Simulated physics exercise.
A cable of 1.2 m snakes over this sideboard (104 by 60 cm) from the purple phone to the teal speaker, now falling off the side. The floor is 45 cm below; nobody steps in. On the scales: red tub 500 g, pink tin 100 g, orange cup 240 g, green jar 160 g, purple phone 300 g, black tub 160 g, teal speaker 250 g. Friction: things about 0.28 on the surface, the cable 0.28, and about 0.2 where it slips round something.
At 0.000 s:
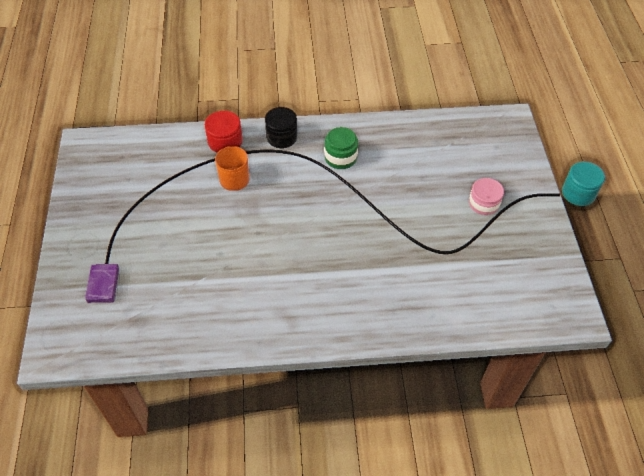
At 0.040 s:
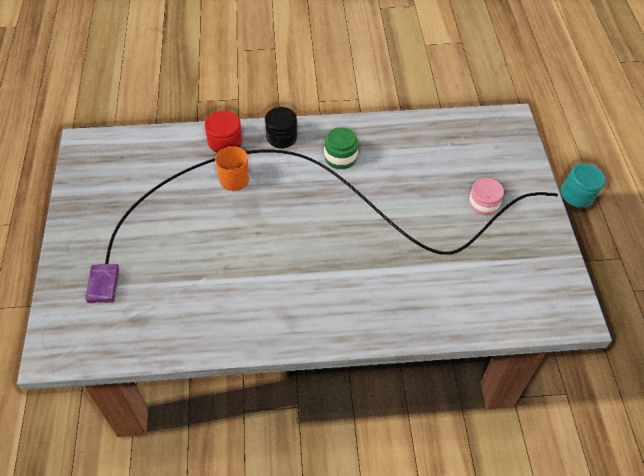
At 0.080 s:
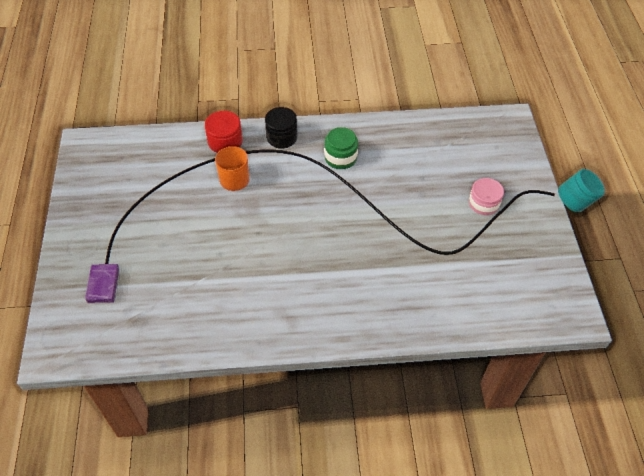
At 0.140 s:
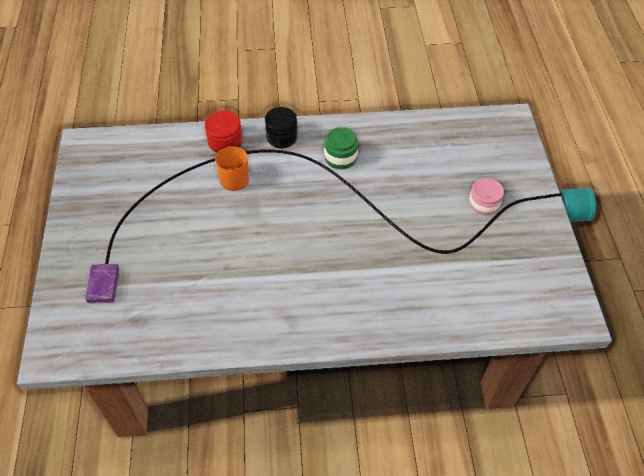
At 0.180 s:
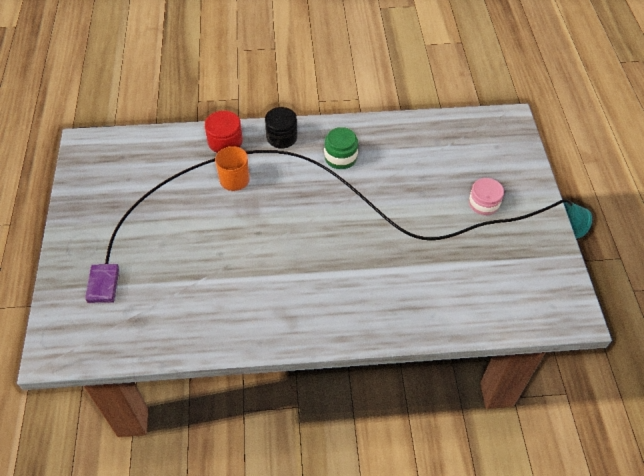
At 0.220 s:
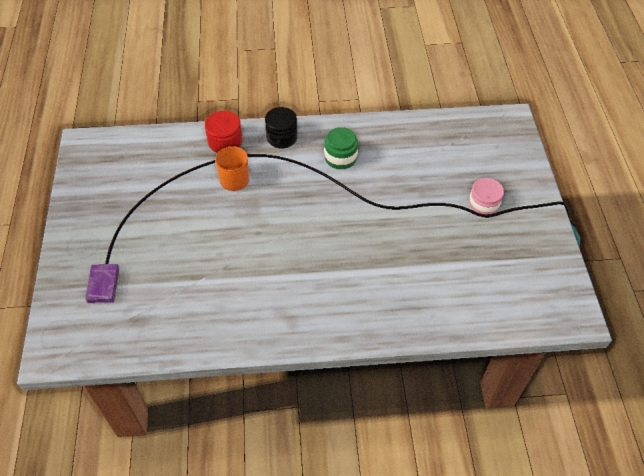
The footage shows a teal cylinder tipping over the right edge of a pale table and dropping mostly out of view, drawing the attached black cable straighter toward the pink tin while the purple phone and other containers stay still.
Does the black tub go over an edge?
The black tub keeps to the top.
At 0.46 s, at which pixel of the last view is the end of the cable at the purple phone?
Near (159, 253).
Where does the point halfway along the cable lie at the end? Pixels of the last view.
At about (472, 201).
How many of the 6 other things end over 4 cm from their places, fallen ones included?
That makes 3.
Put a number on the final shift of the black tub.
About: Black tub 0 cm.
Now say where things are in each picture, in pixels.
Black tub (281, 117); cable runs through (510, 205) (419, 244) (128, 214), in the first frame.
Teal speaker (587, 176); cable runs through (509, 205) (127, 214), in the second frame.
Teal speaker (581, 191); cable runs through (508, 205) (127, 214), in the third frame.
Teal speaker (576, 205); cable runs through (511, 205) (127, 214), in the fourth frame.
Teal speaker (570, 220); cable runs through (537, 213) (128, 214), in the fifth frame.
Black tub (281, 118); cable runs through (561, 203) (447, 205) (332, 179) (130, 214), in the sixth frame.
At 0.5 s, the cable's tail end at (159, 253); orange cup 12 cm off its start, pink tin 10 cm off its start, purple phone 8 cm off its start.
At 0.7 s, the cable's tail end at (171, 246); orange cup 19 cm off its start, pink tin 11 cm off its start, purple phone 11 cm off its start.
At 1.0 s, the cable's tail end at (171, 246); orange cup 19 cm off its start at (270, 225), pink tin 11 cm off its start at (494, 148), purple phone 11 cm off its start at (149, 248).
At 1.2 s, the cable's tail end at (171, 246); orange cup 19 cm off its start, pink tin 11 cm off its start, purple phone 11 cm off its start.
At 2.4 s, the cable's tail end at (171, 246); black tub 0 cm off its start at (281, 118), orange cup 19 cm off its start at (270, 225), pink tin 11 cm off its start at (494, 148), purple phone 11 cm off its start at (149, 248).
